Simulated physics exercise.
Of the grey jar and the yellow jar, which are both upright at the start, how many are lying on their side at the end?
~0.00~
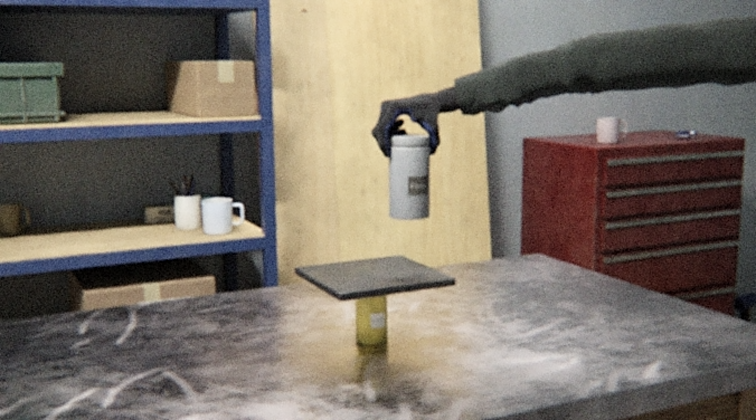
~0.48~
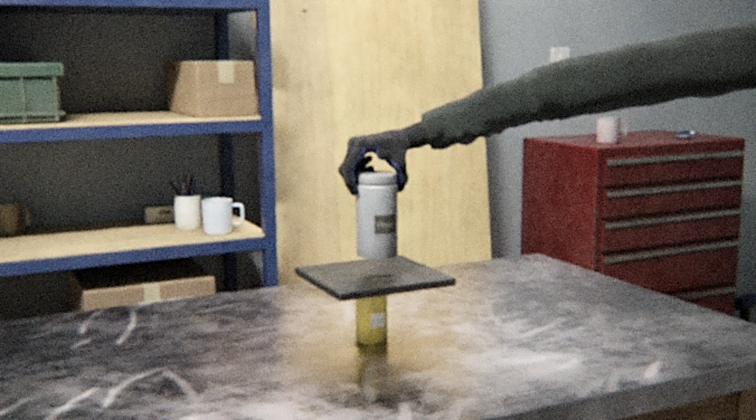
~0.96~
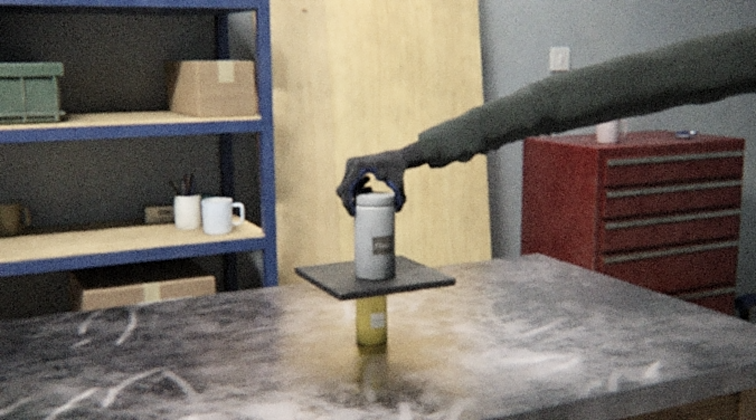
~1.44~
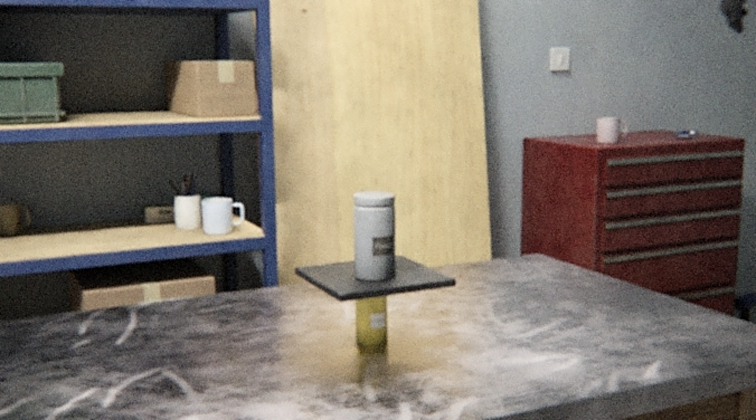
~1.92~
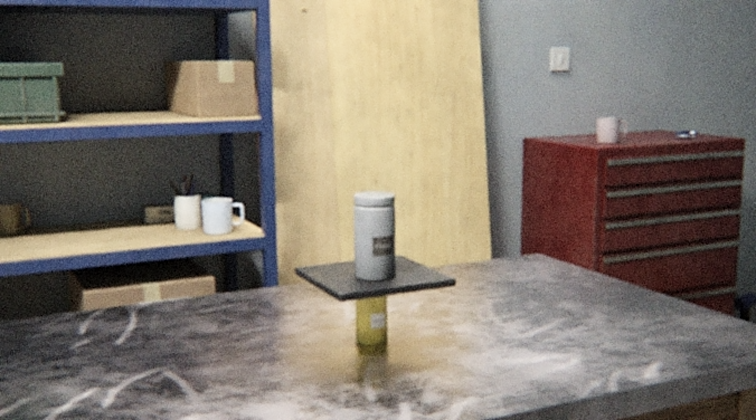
None of them are lying down. Both the grey jar and the yellow jar are still upright at the end.
